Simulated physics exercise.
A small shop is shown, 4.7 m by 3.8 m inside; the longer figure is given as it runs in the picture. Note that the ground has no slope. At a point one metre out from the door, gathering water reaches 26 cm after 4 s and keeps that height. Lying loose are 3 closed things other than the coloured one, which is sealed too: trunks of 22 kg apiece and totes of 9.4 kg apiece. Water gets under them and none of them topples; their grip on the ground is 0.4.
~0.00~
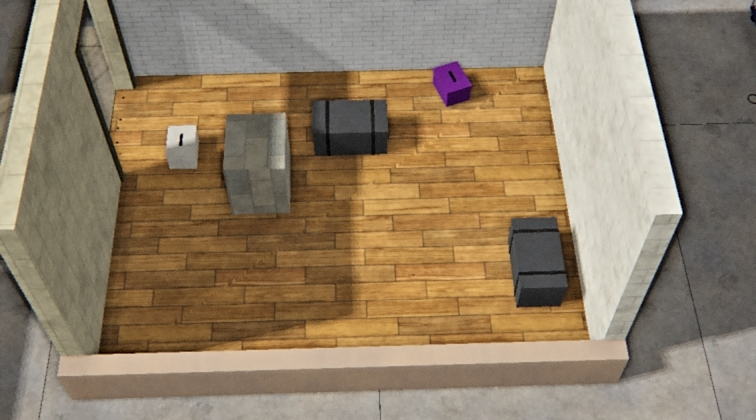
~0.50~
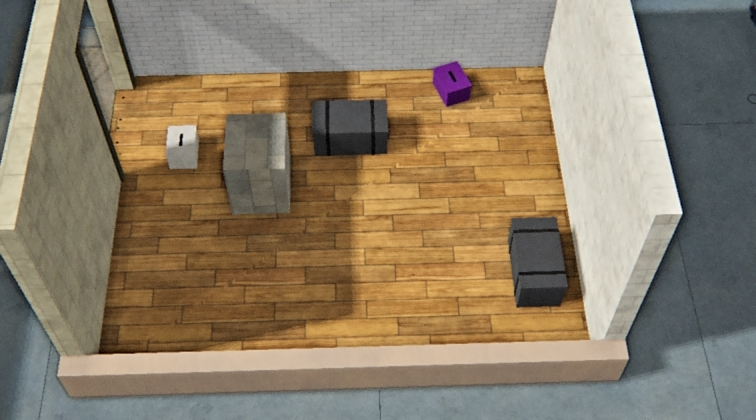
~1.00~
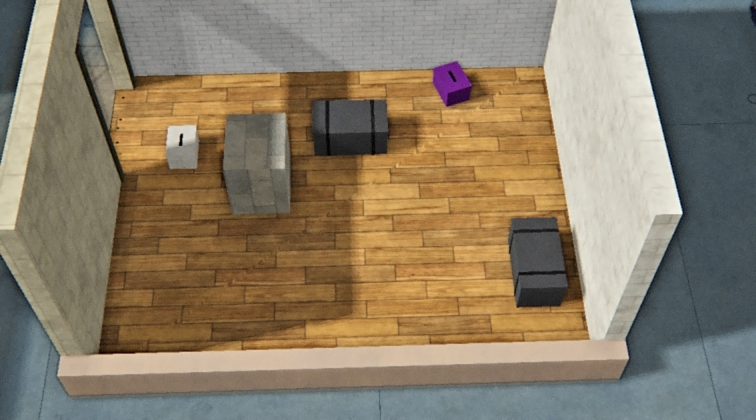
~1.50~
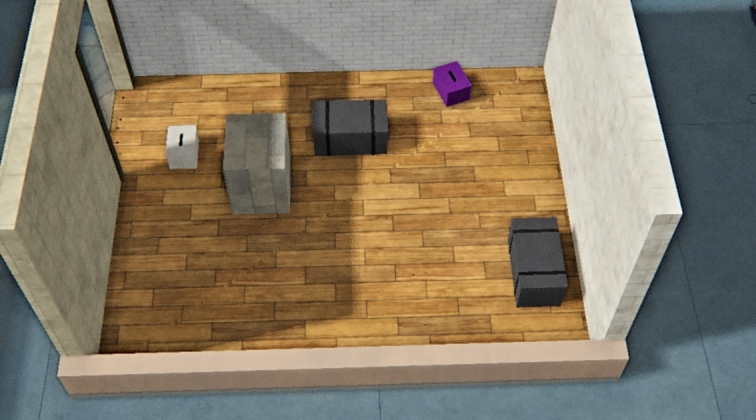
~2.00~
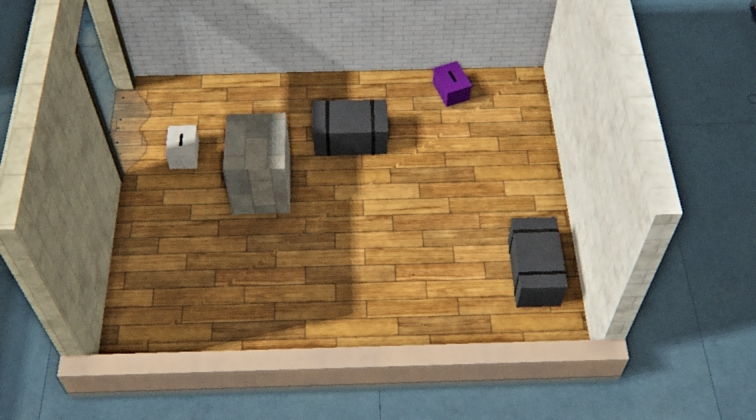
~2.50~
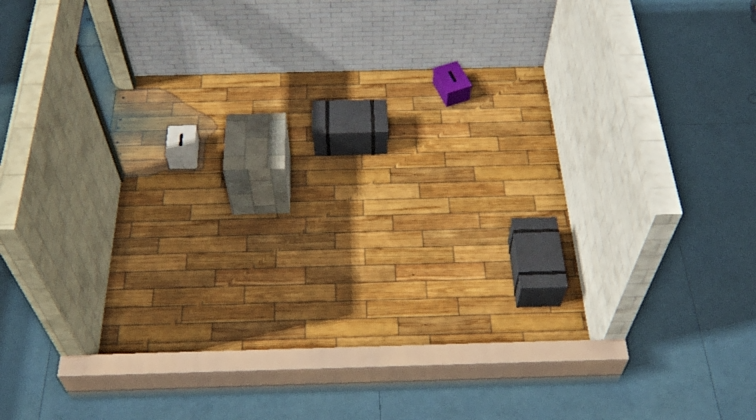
A small shop with a plank floor, pale side walls and a grey brick back wall is seen from above through its open front. A white tote stands at left beside a tall grey block, with a dark strapped trunk behind, a purple tote at back right and another dark trunk at right. Clear water spreads thinly from the left doorway around the white tote, while everything else stays still.
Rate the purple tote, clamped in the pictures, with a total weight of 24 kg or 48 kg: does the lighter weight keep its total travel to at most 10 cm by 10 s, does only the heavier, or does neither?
Only the heavier does.
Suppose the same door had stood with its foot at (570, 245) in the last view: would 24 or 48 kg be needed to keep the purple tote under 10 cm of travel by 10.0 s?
Lab note: Lower mass sufficient.
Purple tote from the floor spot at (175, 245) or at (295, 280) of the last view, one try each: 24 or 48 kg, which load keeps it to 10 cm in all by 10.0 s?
For the first spot the lighter suffices, for the second the lighter suffices.
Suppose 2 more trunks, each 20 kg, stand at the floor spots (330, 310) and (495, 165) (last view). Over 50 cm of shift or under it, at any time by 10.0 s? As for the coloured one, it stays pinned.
Below the mark, then above the mark.
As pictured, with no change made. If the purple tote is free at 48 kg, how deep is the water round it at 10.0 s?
Close to 15 cm deep.
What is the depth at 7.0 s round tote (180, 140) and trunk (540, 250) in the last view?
Some 10 cm at the first, some 5 cm at the second.
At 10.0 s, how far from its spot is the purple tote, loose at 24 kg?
Displacement near 120 cm.
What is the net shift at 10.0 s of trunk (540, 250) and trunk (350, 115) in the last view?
First 100 cm, then 150 cm.
After 3.5 s the purple tote would be 0 cm from its start with 24 kg and 0 cm from its start with 48 kg; 0 cm of water round it then.
After 4.5 s the purple tote would be 0 cm from its start with 24 kg and 0 cm from its start with 48 kg; 1 cm of water round it then.
After 7.0 s the purple tote would be 62 cm from its start with 24 kg and 0 cm from its start with 48 kg; 10 cm of water round it then.
After 10.0 s the purple tote would be 127 cm from its start with 24 kg and 0 cm from its start with 48 kg; 15 cm of water round it then.
